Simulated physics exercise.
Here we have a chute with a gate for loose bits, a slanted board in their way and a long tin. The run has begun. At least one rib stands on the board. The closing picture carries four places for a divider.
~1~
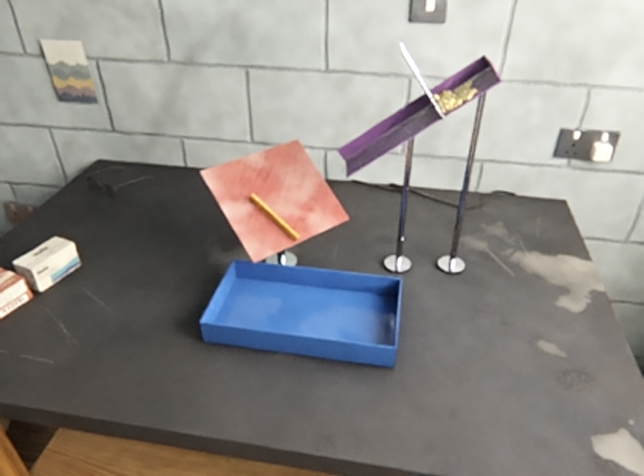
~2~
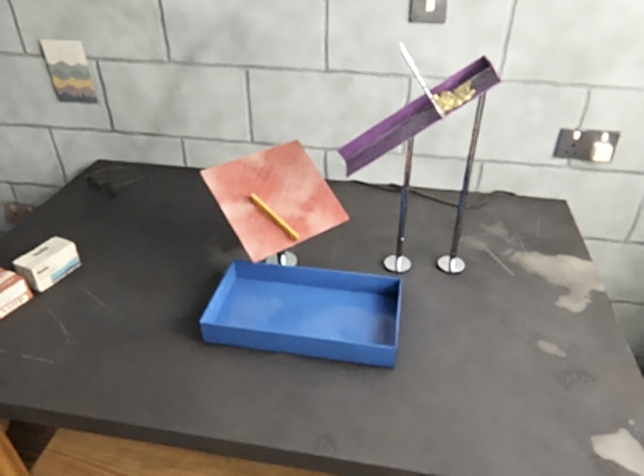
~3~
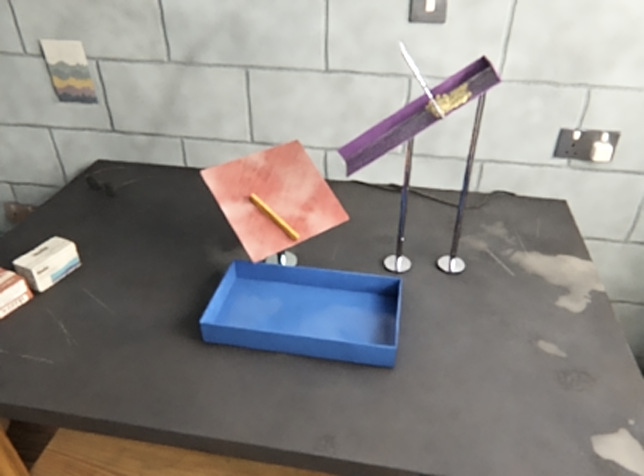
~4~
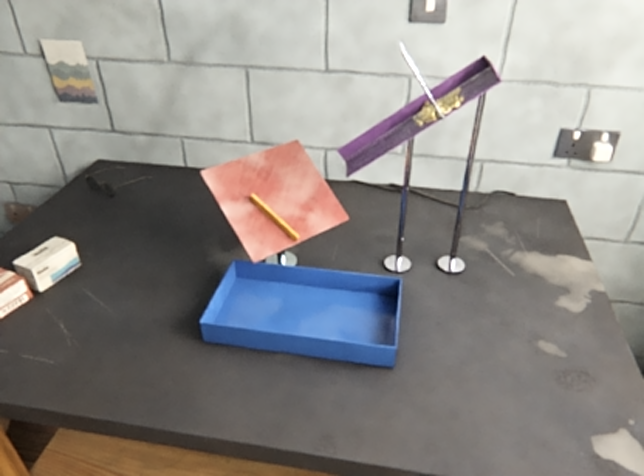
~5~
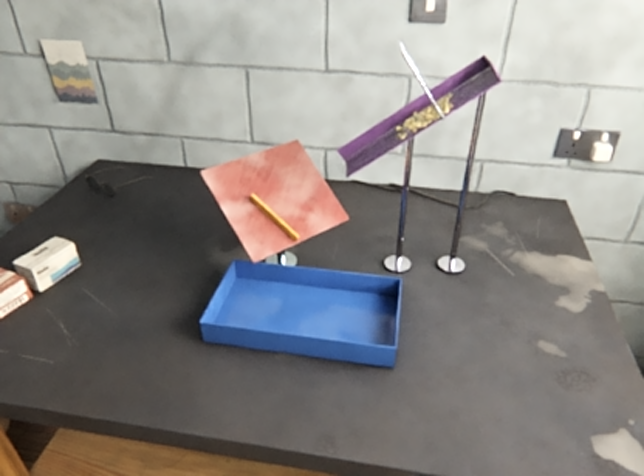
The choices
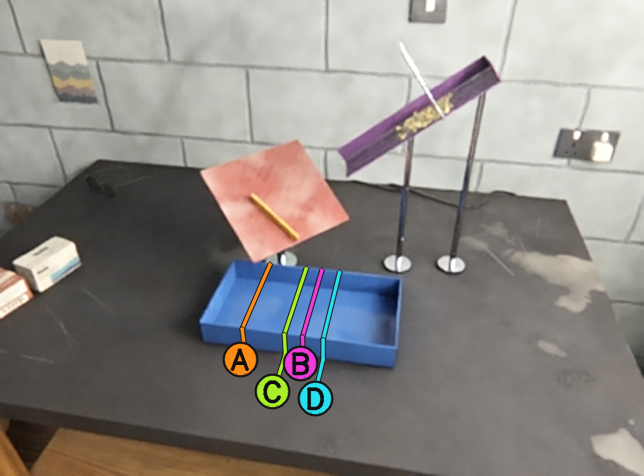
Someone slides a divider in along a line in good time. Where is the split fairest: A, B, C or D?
Use line B.
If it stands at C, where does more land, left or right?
More lands on the right.
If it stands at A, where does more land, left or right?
More lands on the right.
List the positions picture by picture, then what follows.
The first frame shows load behind the gate near (448, 98), soya beans; lip of the chute near (346, 170), sloping fairly steeply.
The second frame shows middle of the board near (278, 196), tilted fairly steeply; middle of its low edge near (305, 239); of its high edge near (252, 154).
The third frame shows front corners of the tin near (200, 322) and (396, 348), empty; front of the load near (428, 108).
The fourth frame shows middle of the load near (437, 110); its front near (416, 118), close to a quarter of the way to the lip; rib from (252, 194) to (299, 237).
The fifth frame shows middle of the load near (426, 117); its front near (399, 136), close to a third of the way to the lip.
On the marked copy, line A crosses the front rim at (242, 327); line B crosses the front rim at (302, 335); line C crosses the front rim at (284, 333); line D crosses the front rim at (323, 338).
With A, of what is caught, none at all on the left of the divider, the whole lot on the right.
With B, of what is caught, close to half on the left of the divider, close to half on the right.
With C, of what is caught, a small share on the left of the divider, all but a few on the right.
With D, of what is caught, all but a few on the left of the divider, a small share on the right.
